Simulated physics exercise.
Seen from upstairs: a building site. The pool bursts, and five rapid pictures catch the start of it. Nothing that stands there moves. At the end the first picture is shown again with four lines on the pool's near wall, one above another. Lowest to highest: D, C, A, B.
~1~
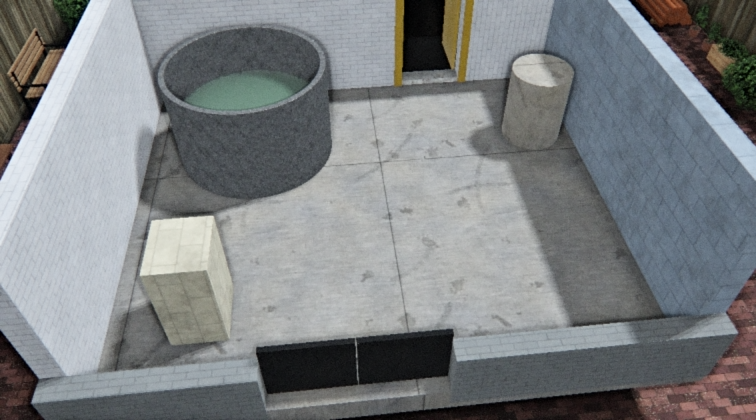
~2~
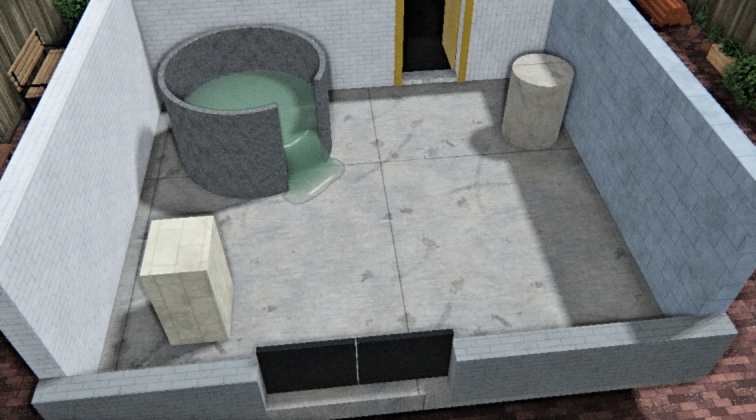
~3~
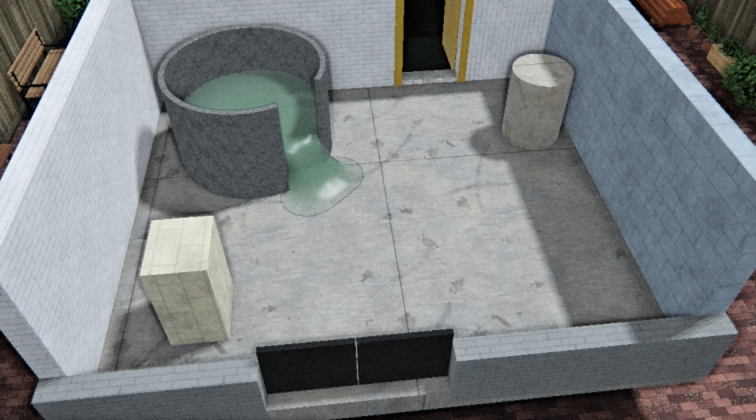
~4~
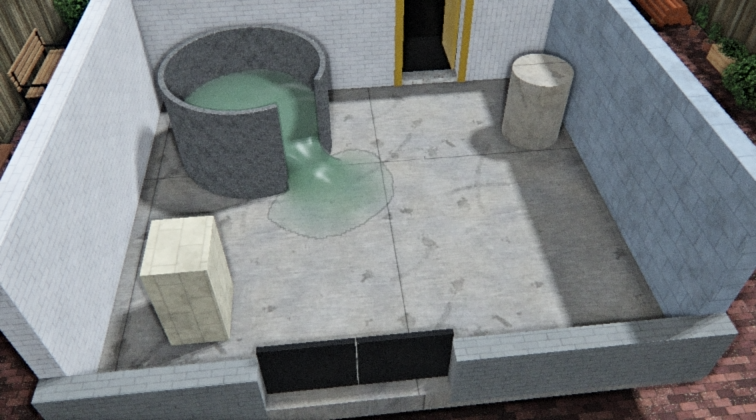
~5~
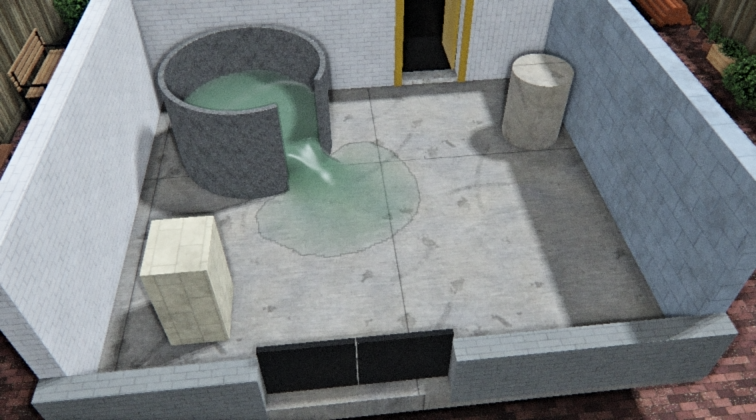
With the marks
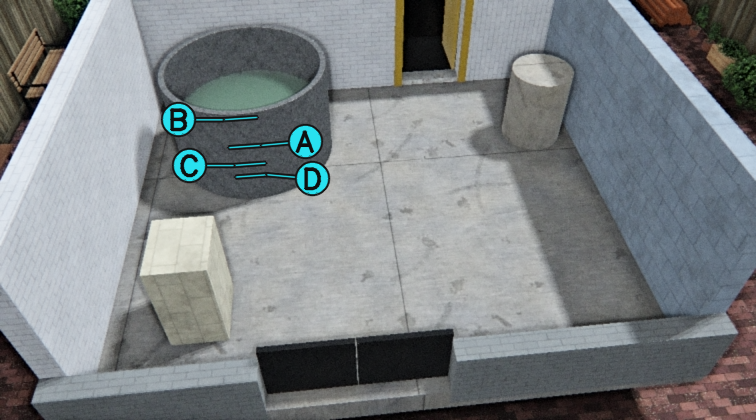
In the video, a round dark stone pool of green water stands in a walled concrete yard. An opening appears in its right side, and water pours out, spreading across the floor in a steadily widening puddle.
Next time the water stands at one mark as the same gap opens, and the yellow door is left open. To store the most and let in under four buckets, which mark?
Line A just does it.
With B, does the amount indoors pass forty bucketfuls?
No.
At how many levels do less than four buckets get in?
Three of them.
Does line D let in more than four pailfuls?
No.
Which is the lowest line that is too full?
Here it is line B.
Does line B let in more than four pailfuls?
Yes.
On the marked copy, A at (245, 146); B at (239, 118); C at (249, 164); D at (251, 175); from the bottom up D, C, A, B.
For line A, a bucket or two gets in.
For line B, about 12 bucketfuls get in.
For line C, nothing gets over.
For line D, nothing gets over.
